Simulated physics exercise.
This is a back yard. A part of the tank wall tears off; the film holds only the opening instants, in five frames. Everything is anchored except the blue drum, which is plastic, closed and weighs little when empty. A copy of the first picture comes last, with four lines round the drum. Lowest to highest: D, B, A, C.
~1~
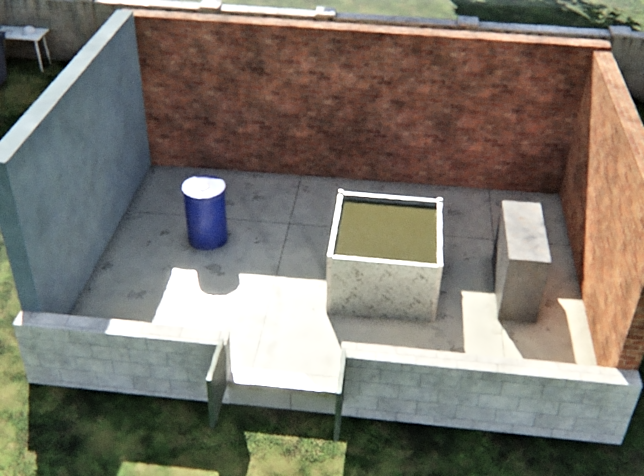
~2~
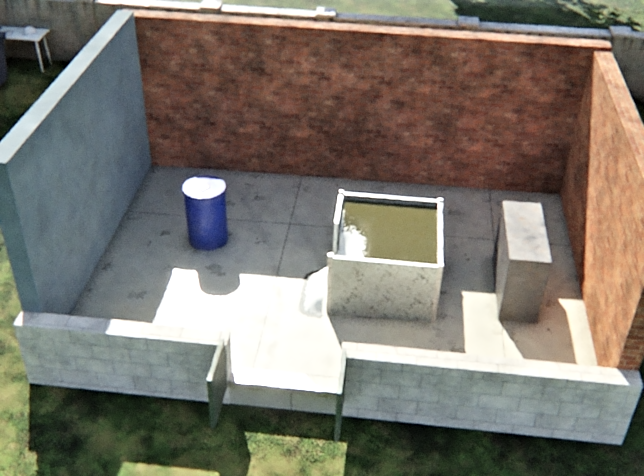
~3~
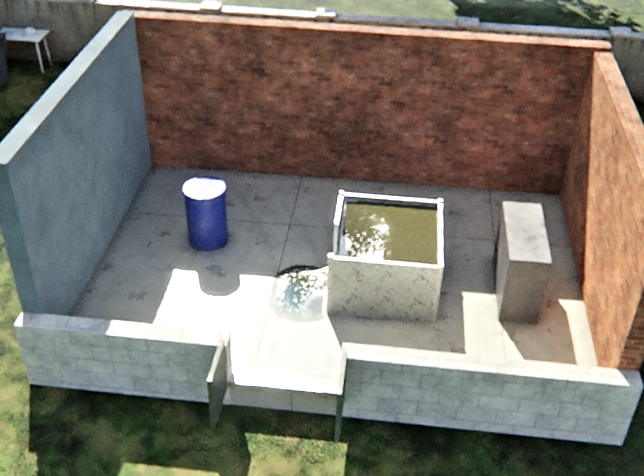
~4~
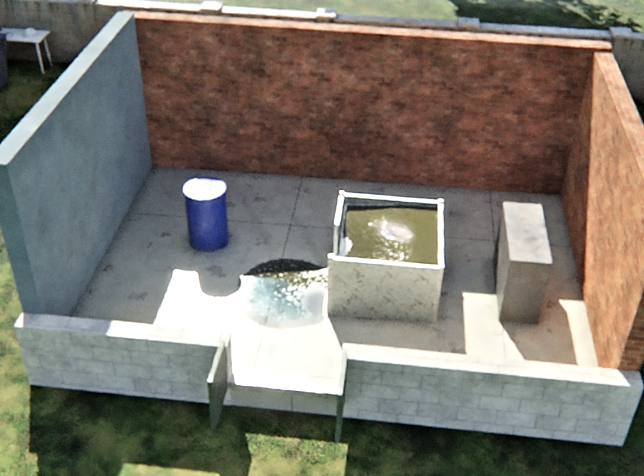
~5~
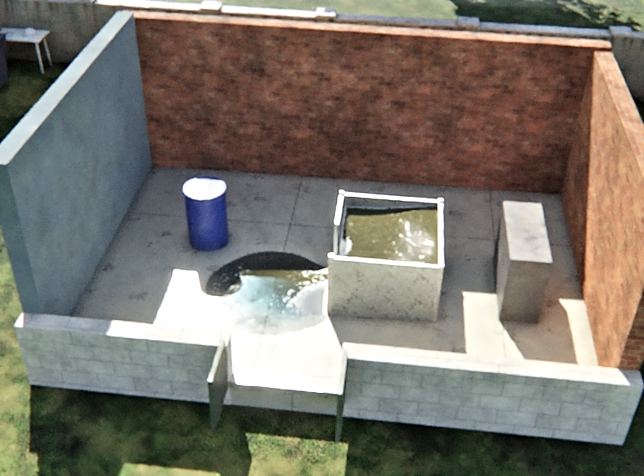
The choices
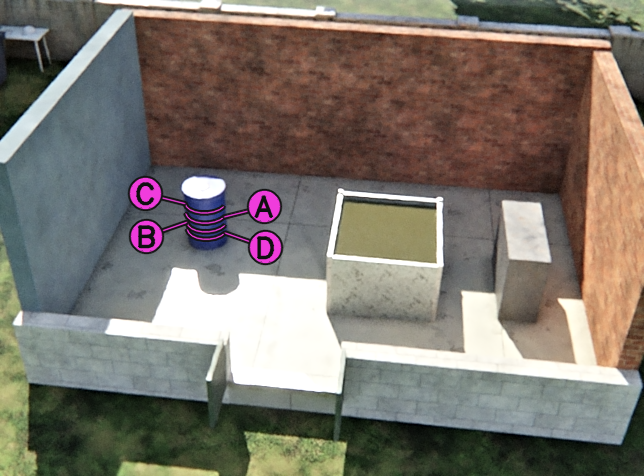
Back yard with water pouring from the left side of a square tank and spreading leftward across the paving toward a blue drum.
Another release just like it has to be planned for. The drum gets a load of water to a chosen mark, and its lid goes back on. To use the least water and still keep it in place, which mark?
That is line D.
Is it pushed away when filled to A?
No, that is safe.
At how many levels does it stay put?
All of them.
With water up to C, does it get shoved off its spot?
No, not at all.
On the marked copy, A at (201, 223); B at (202, 231); C at (201, 212); D at (203, 239); from the bottom up D, B, A, C.
If A is chosen, it does not move.
If B is chosen, it does not move.
If C is chosen, it does not move.
If D is chosen, it shifts by a finger or two and stays.
